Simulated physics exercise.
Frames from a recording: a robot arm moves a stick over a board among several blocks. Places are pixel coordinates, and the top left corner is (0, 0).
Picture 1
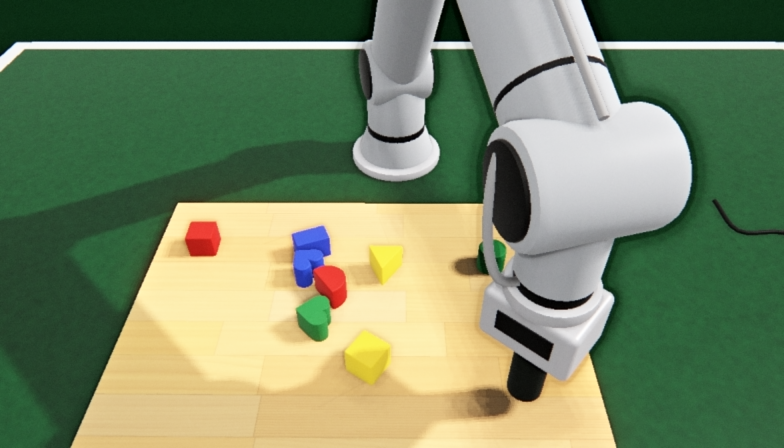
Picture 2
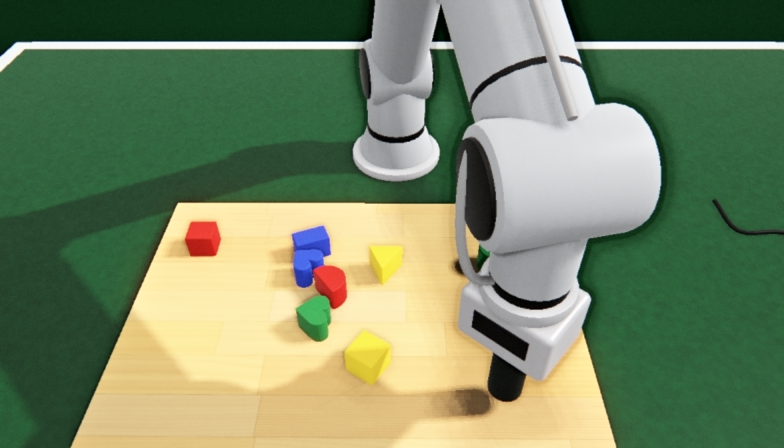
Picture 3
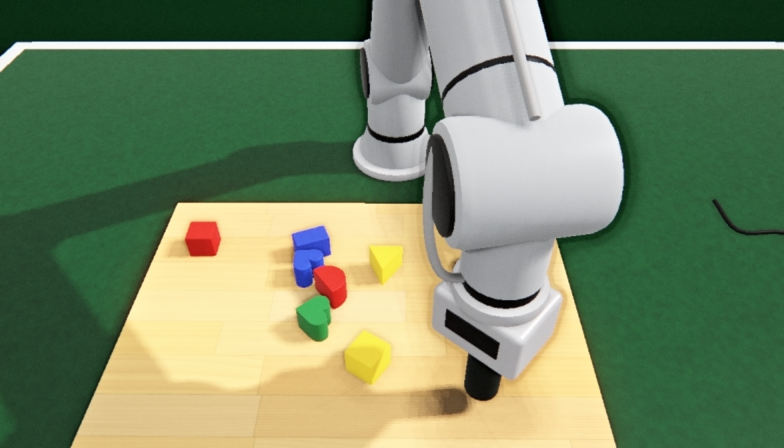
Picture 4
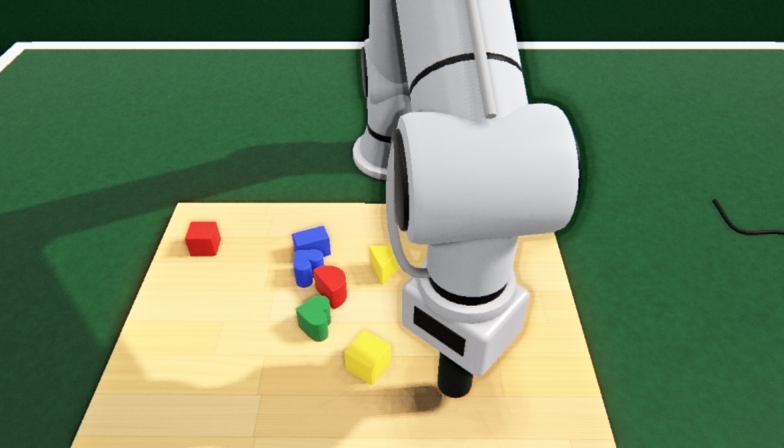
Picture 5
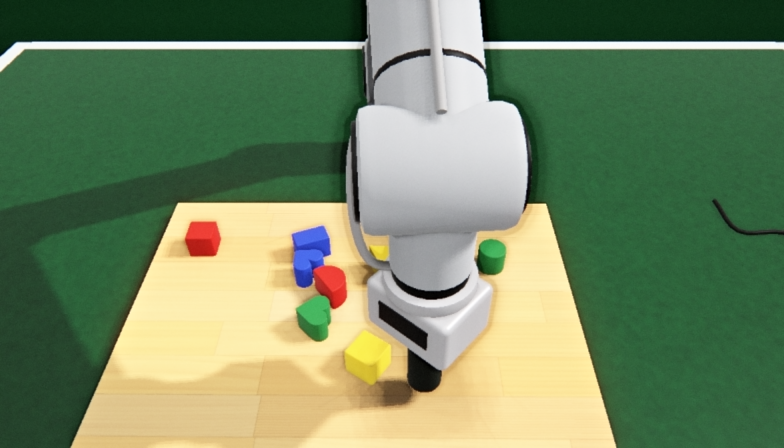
On a wooden board over green flooring, a white robot arm moves a black stick steadily left toward a yellow block.
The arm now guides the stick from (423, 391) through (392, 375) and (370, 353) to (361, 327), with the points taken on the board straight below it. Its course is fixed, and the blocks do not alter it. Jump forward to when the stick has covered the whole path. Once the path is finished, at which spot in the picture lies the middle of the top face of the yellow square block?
For the centre of its top, I'd go with (331, 328).
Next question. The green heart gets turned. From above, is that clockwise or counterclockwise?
Viewed from above, clockwise.
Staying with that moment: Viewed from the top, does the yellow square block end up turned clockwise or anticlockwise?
From above, the turn goes anticlockwise.
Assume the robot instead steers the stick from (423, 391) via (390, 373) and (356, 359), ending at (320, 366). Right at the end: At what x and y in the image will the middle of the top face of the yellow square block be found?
Just about (290, 334).
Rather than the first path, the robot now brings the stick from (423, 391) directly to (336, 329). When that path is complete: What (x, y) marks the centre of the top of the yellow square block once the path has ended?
By then it is at (316, 336).
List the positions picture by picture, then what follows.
In the first frame, tip of the stick at (524, 387), middles of tops, green heart at (315, 309), red half-round block at (331, 276), yellow square block at (367, 348).
In the second frame, stick at (505, 387), nothing pushed.
In the third frame, stick at (481, 386), nothing pushed.
In the fourth frame, stick at (454, 383), nothing pushed.
In the fifth frame, stick at (424, 378), green heart at (315, 309), red half-round block at (331, 276), yellow square block at (367, 348).
On the path given first. One third of the way, stick at (391, 362); yellow square block at (361, 345).
Two thirds of the way, stick at (369, 340); green heart at (311, 308); yellow square block at (336, 331), turned 35° anticlockwise.
At the end, stick at (360, 314); green heart at (307, 307), turned 25° clockwise; red half-round block unmoved; yellow square block at (331, 328), turned 50° anticlockwise.
